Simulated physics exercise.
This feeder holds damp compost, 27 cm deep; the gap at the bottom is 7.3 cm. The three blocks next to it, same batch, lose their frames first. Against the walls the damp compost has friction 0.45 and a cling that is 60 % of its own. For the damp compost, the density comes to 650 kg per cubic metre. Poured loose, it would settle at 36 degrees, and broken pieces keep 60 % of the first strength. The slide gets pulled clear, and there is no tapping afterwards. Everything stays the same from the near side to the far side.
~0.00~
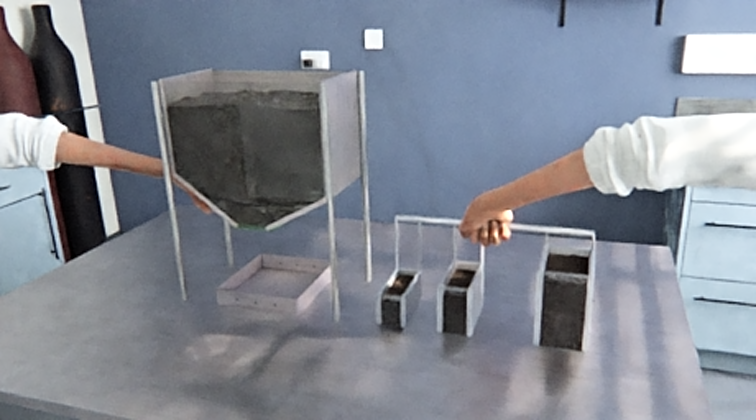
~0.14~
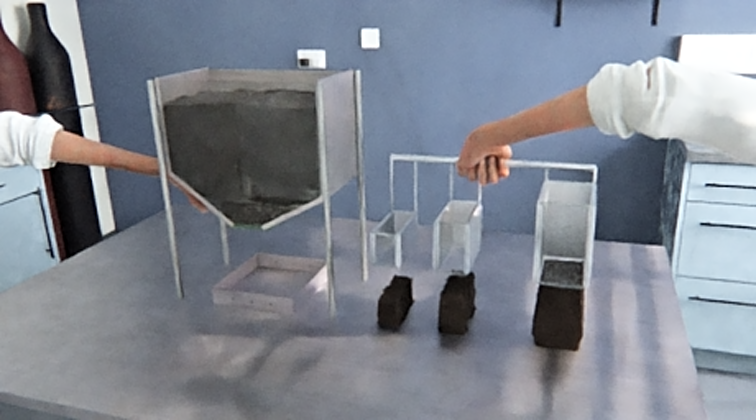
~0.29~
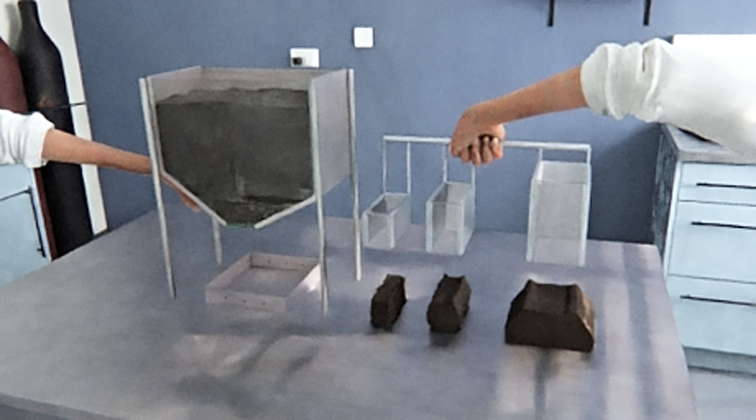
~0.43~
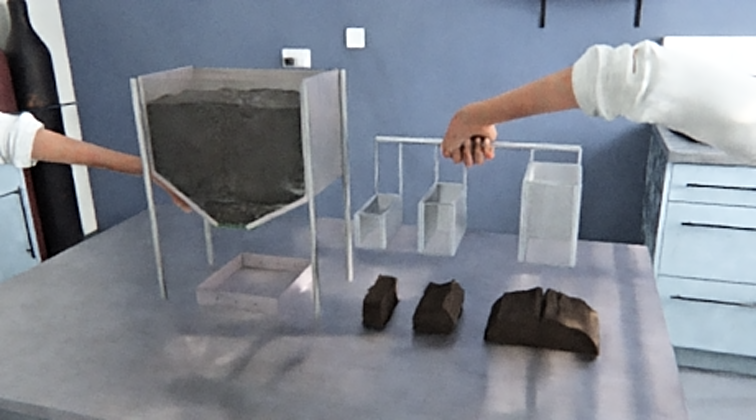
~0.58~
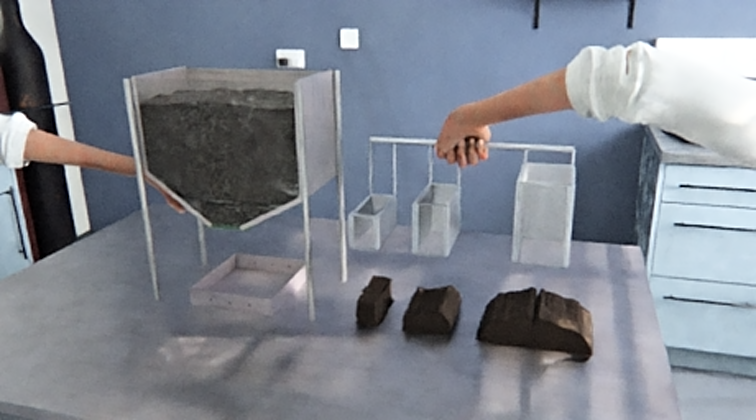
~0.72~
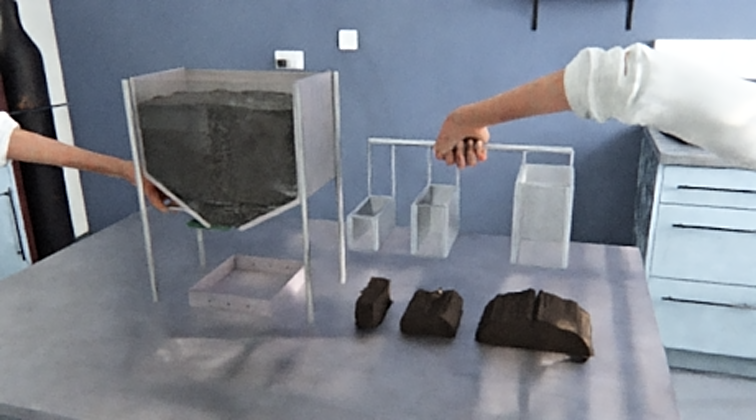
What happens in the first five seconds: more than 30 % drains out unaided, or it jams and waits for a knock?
The slot passes it.
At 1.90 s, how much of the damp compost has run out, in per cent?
Share noted: Around 25 %.
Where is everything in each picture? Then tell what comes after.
End of the slide at (237, 226), not yet moved; highest point of the damp compost at (238, 105); test blocks 5.8 cm, 9.0 cm, 15 cm high (left to right), in the first frame.
End of the slide at (233, 225), not yet moved; highest point of the damp compost at (234, 104); test blocks 5.7 cm, 8.5 cm, 14 cm high (left to right), in the second frame.
End of the slide at (225, 224), not yet moved; highest point of the damp compost at (227, 103); test blocks 5.7 cm, 7.2 cm, 8.2 cm high (left to right), in the third frame.
End of the slide at (217, 225), not yet moved; highest point of the damp compost at (219, 103); test blocks 5.7 cm, 6.3 cm, 6.9 cm high (left to right), in the fourth frame.
End of the slide at (211, 226), not yet moved; highest point of the damp compost at (212, 103); test blocks 5.7 cm, 5.5 cm, 6.9 cm high (left to right), in the fifth frame.
End of the slide at (192, 226), moved 4.1 cm; highest point of the damp compost at (211, 105); test blocks 5.7 cm, 4.6 cm, 6.9 cm high (left to right), in the sixth frame.
By 1.07 s, 3 % has run out.
By 1.49 s, 14 % has run out.
By 1.90 s, 25 % has run out.
By 2.32 s, 37 % has run out.
By 5.62 s, at the end, 95 % has run out.
